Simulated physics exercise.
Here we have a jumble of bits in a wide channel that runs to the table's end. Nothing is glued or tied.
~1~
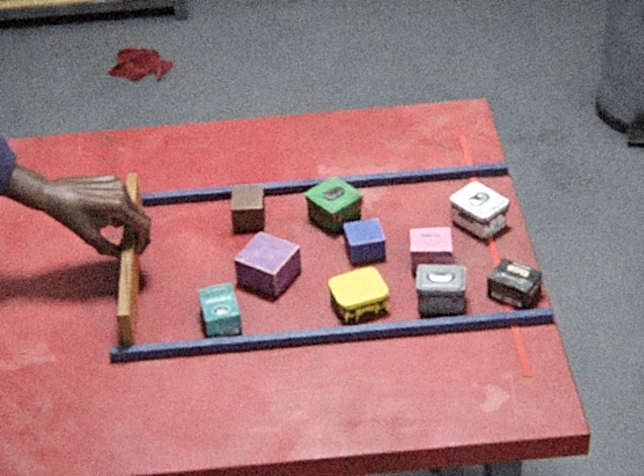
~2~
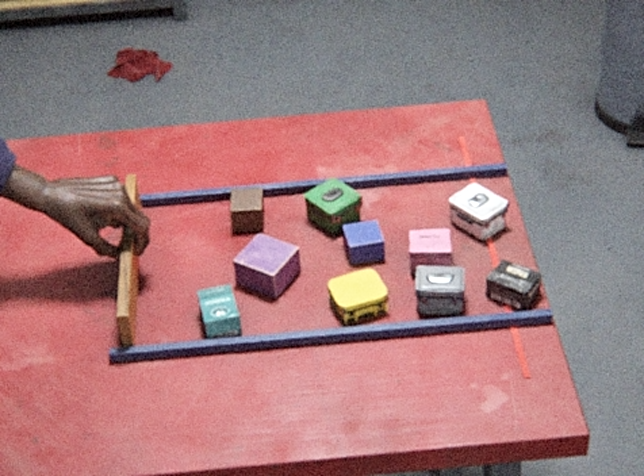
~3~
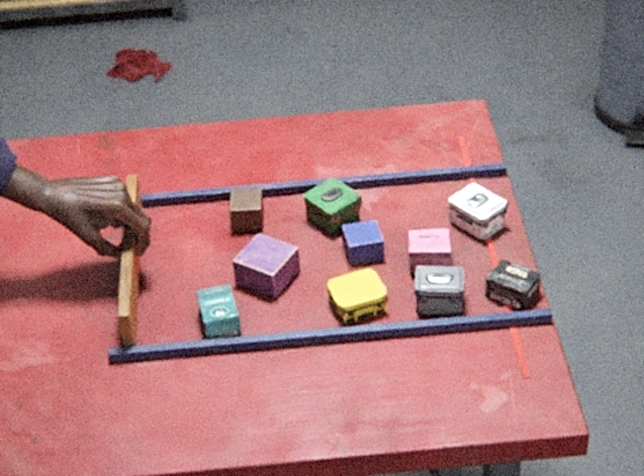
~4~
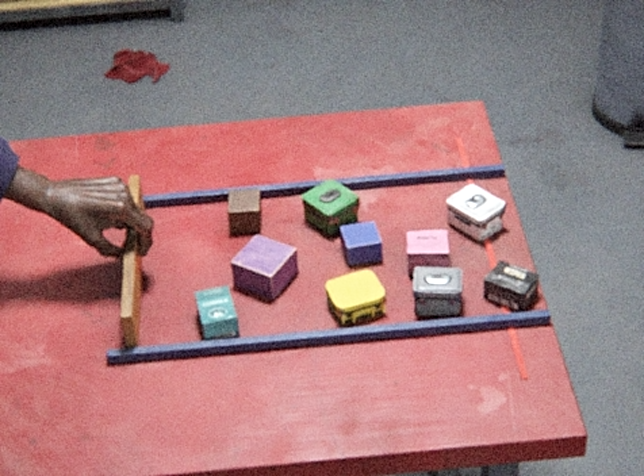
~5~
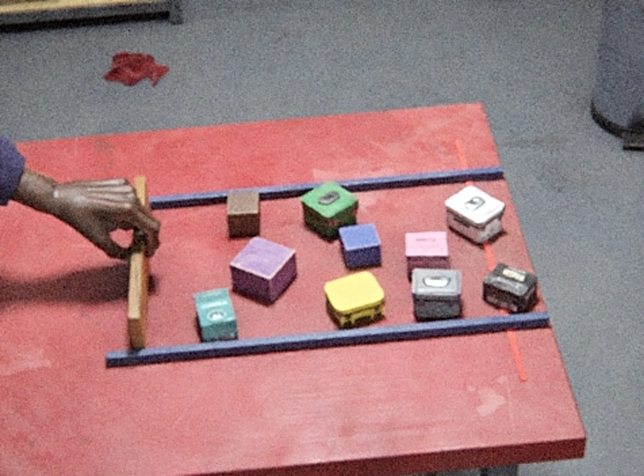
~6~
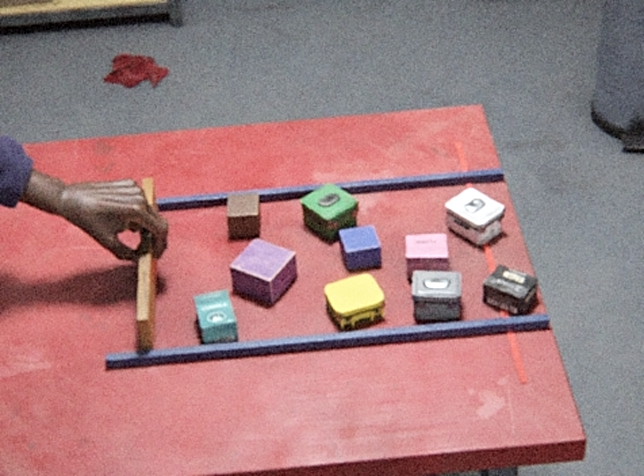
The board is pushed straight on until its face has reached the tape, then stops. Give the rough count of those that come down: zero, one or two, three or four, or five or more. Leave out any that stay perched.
Here the number that fall off is five or more.
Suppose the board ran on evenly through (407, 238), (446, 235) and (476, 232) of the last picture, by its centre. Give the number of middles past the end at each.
It would be 2, 3 and 7.
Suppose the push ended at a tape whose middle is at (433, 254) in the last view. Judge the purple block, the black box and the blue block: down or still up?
The purple block remains up, the black box goes over, the blue block holds on.
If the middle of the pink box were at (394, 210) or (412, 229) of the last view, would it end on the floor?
In that order, it falls; drops off.
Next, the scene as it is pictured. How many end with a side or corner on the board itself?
The number is 3.
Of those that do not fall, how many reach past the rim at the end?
That would be 2.
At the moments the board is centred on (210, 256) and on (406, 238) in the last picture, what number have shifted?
At the one place 1, at the other 10.
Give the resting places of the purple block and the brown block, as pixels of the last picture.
First (512, 240), then (490, 193).
Soon after, none off yet; black box at rest near (510, 290); white case at rest near (474, 217); grey case at rest near (437, 295).
Then, none off yet; black box at rest near (510, 290); white case at rest near (474, 217); grey case moved a little near (449, 293).
Further on, two off so far; black box on the floor; white case tipped a little near (532, 212); grey case moved well along near (522, 287).
At rest, the number that fall off is five or more; fallen, turquoise box, green case, blue block, pink box, grey case, white case and black box.
